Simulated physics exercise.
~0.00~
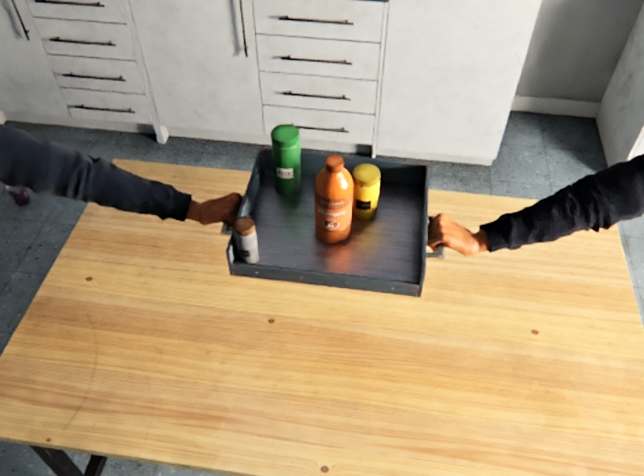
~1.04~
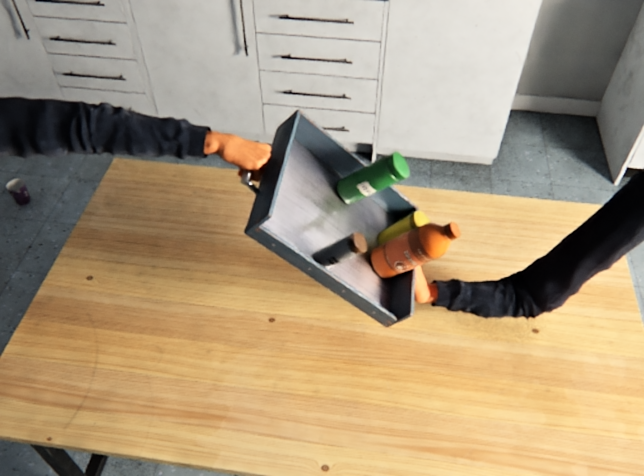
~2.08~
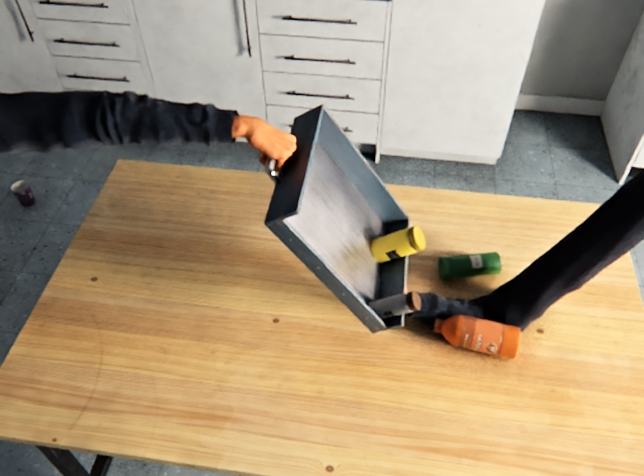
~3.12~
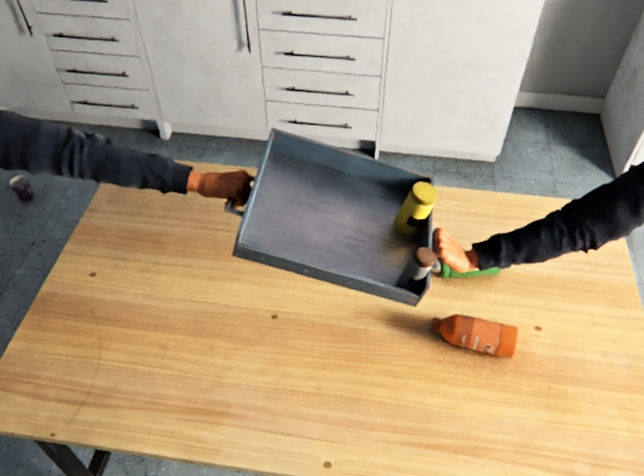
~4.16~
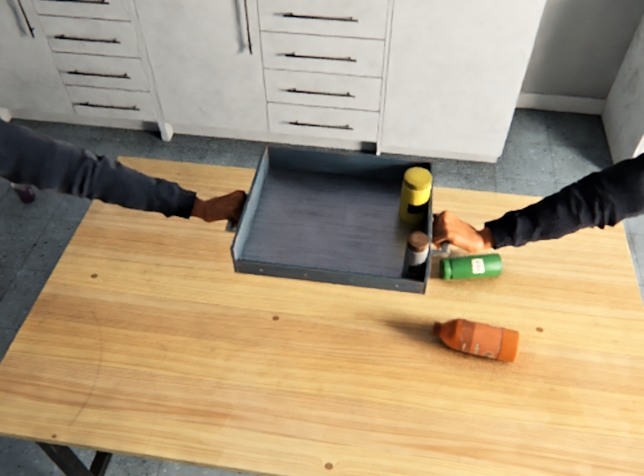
Two hands in dark sleeves hold a dark, open-topped crate above a light wooden table in a kitchen with white drawers, seen from above. Inside stand a green jar at the back left, a grey shaker at the front left, and an orange bottle and yellow jar toward the right. The hands tip the crate steeply, right side down, and everything slides right and leans. The orange bottle and green jar tumble out onto the table. The crate swings back to level, with the yellow jar and shaker upright at its right end and the other two lying outside.
